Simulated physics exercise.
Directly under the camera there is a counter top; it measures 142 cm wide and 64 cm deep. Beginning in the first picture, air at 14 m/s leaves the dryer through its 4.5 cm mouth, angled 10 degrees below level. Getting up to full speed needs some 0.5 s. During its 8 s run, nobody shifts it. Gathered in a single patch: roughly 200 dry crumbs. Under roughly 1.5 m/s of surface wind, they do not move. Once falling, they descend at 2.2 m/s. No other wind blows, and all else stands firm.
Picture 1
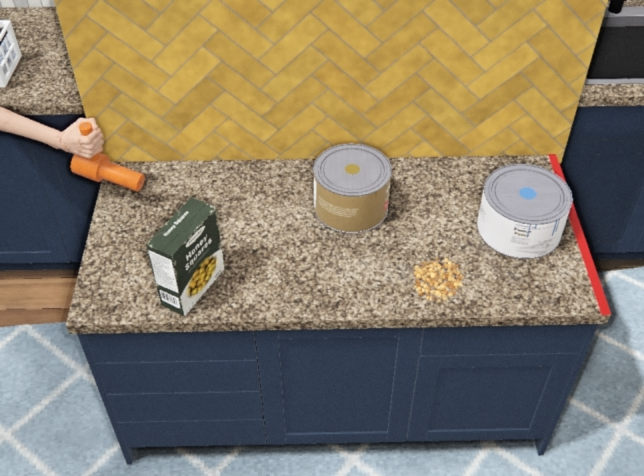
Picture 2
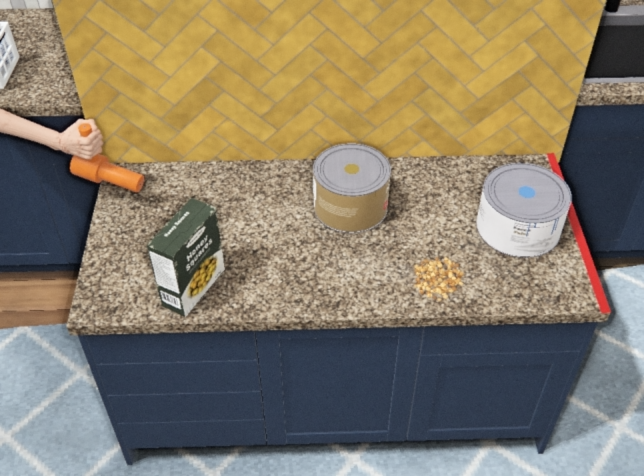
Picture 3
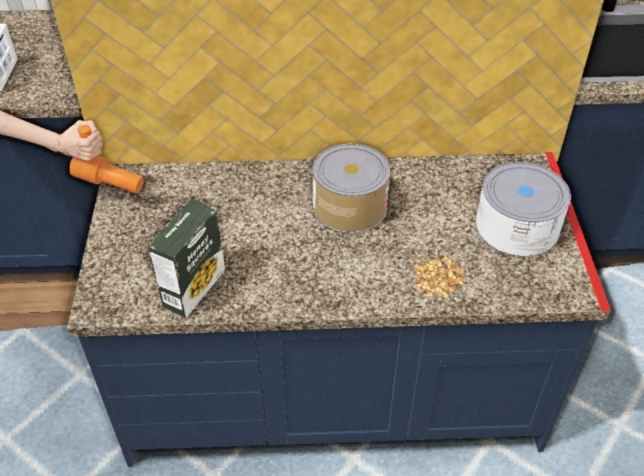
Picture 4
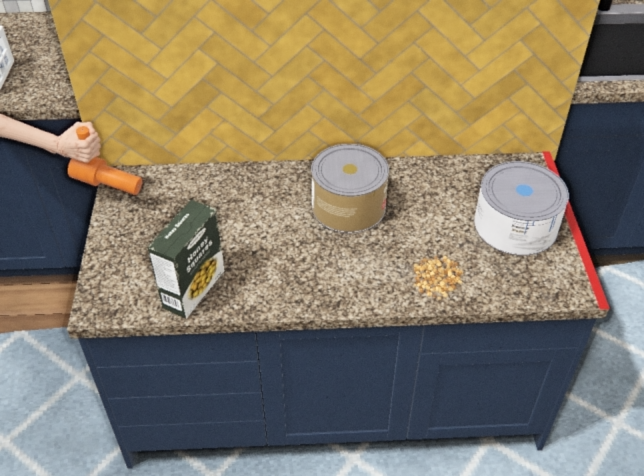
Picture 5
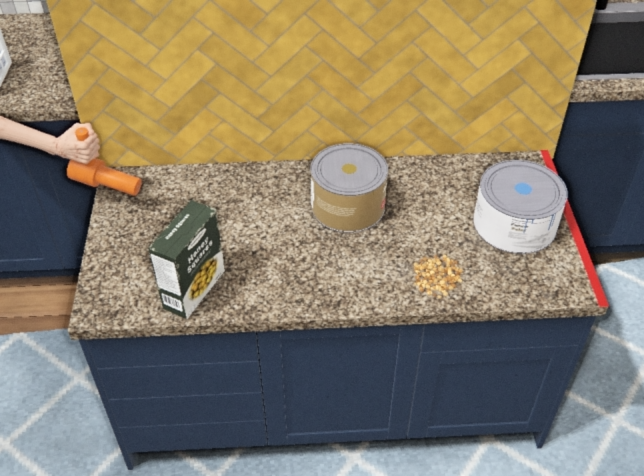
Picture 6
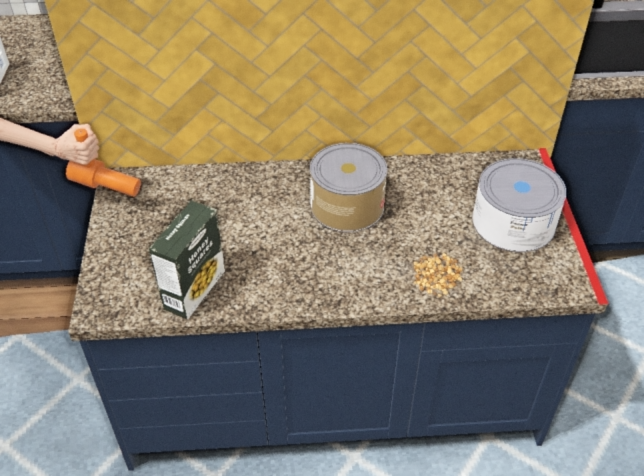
A hand held an orange dryer at the left edge of a speckled counter, pointed across toward a green box, two large tins and a patch of crumbs, and nothing on the counter stirred.
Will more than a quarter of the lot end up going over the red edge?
The loss goes past a quarter.
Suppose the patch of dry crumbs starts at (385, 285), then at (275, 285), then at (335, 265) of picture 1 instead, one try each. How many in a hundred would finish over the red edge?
About 2, 0 and 10 in a hundred, in that order.
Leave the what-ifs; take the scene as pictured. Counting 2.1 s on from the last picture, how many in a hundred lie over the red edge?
Roughly 40 in a hundred by then.
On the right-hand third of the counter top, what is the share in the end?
Around 0 per cent.
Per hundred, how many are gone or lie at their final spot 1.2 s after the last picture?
That works out to some 100 %.
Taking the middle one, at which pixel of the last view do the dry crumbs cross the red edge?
The middle crossing sits close to (601, 286) in the last picture.
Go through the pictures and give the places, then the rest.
In the first picture, the middle of the dry crumbs is near (438, 279), none has stirred yet and the mouth of the dryer is at (141, 183).
In the second picture, the middle of the dry crumbs is near (438, 278), none has stirred yet and the red edge is centred on (580, 225).
In the third picture, the middle of the dry crumbs is near (439, 277), none has stirred yet, the top of a large tin is at (526, 191) and the top of a large tin is at (351, 169).
In the fourth picture, the middle of the dry crumbs is near (438, 276) and none has stirred yet.
In the fifth picture, the middle of the dry crumbs is near (438, 275) and none has stirred yet.
In the sixth picture, the middle of the dry crumbs is near (437, 274) and none has stirred yet.
Then, 1.2 s after the last picture, 0 % are on the move or not yet settled, 43 % are over the red edge.
Then, 2.1 s after the last picture, 0 % are on the move or not yet settled, 43 % are over the red edge.
Then, 4.0 s after the last picture, 0 % are on the move or not yet settled, 43 % are over the red edge.
Then, 7.6 s after the last picture, at the end, 43 % are over the red edge.
